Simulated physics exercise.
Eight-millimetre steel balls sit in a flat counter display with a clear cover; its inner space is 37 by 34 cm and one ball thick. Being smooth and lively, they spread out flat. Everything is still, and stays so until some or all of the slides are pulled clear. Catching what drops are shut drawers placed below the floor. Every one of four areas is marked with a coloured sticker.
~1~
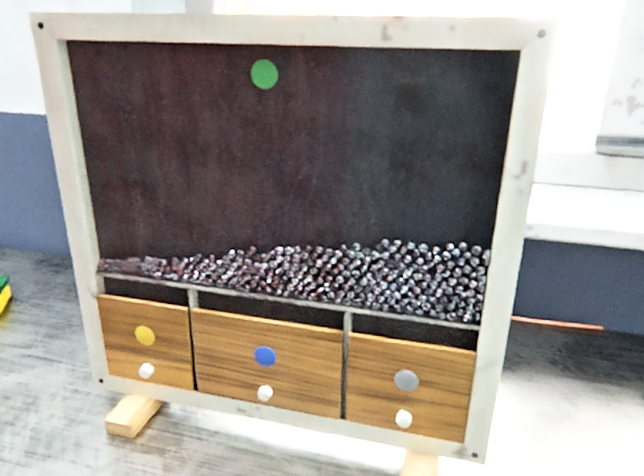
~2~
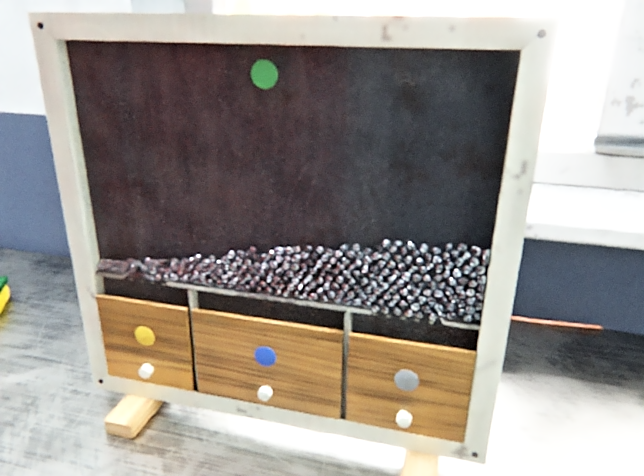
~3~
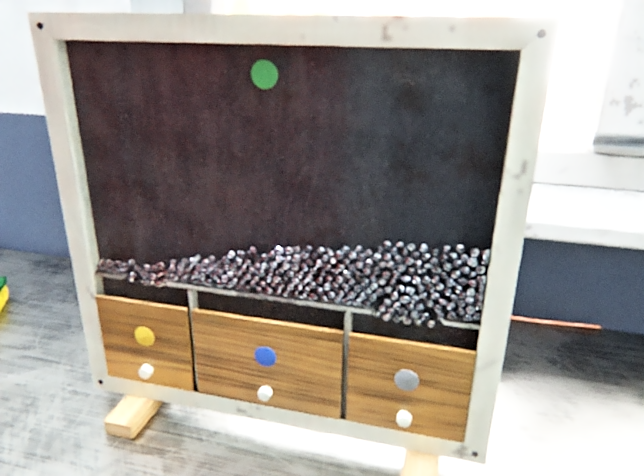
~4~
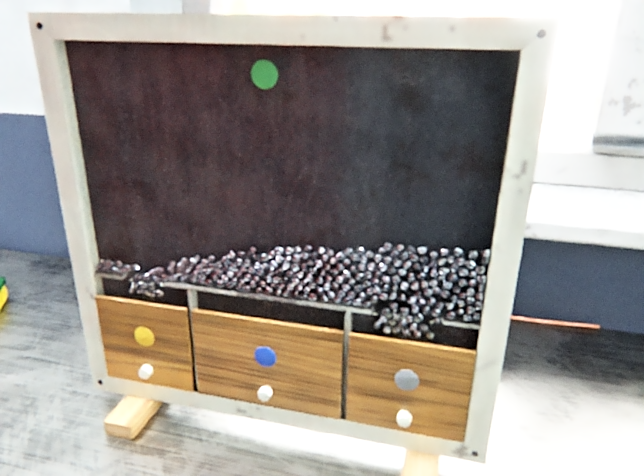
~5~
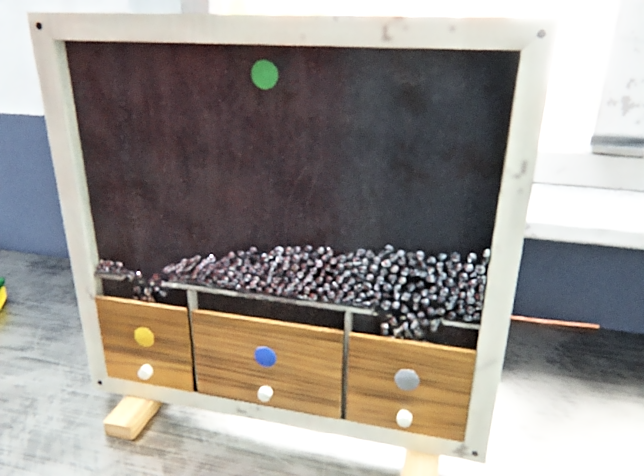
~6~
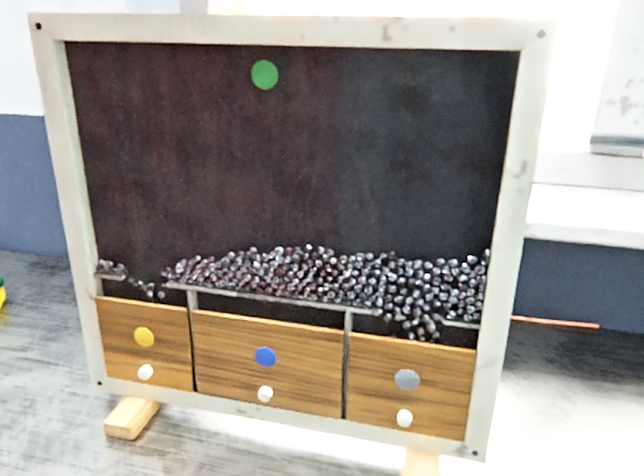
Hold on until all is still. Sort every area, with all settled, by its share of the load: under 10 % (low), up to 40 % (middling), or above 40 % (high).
Blue drawer: Under 10 %; green store: Up to 40 %; yellow drawer: Up to 40 %; grey drawer: Above 40 %.
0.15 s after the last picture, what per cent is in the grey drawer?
Around 30 percent of the load.
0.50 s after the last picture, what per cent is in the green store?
Around 40 per cent.
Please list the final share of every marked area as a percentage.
At the end, blue drawer holds 0, green store holds 25, yellow drawer holds 15 and grey drawer holds 60.
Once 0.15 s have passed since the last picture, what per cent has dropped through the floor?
I'd guess near 45 in a hundred.
Then, 0.16 s later than the last picture, 45 % are out; green 55 %, yellow 10 %, grey 30 %.
Then, 0.50 s later than the last picture, 60 % are out; green 40 %, yellow 10 %, grey 50 %.
Then, 1.19 s later than the last picture, 70 % are out; green 30 %, yellow 15 %, grey 55 %.
All still 2.1 s after it, 75 % are out; blue 0 %, green 25 %, yellow 15 %, grey 60 %.
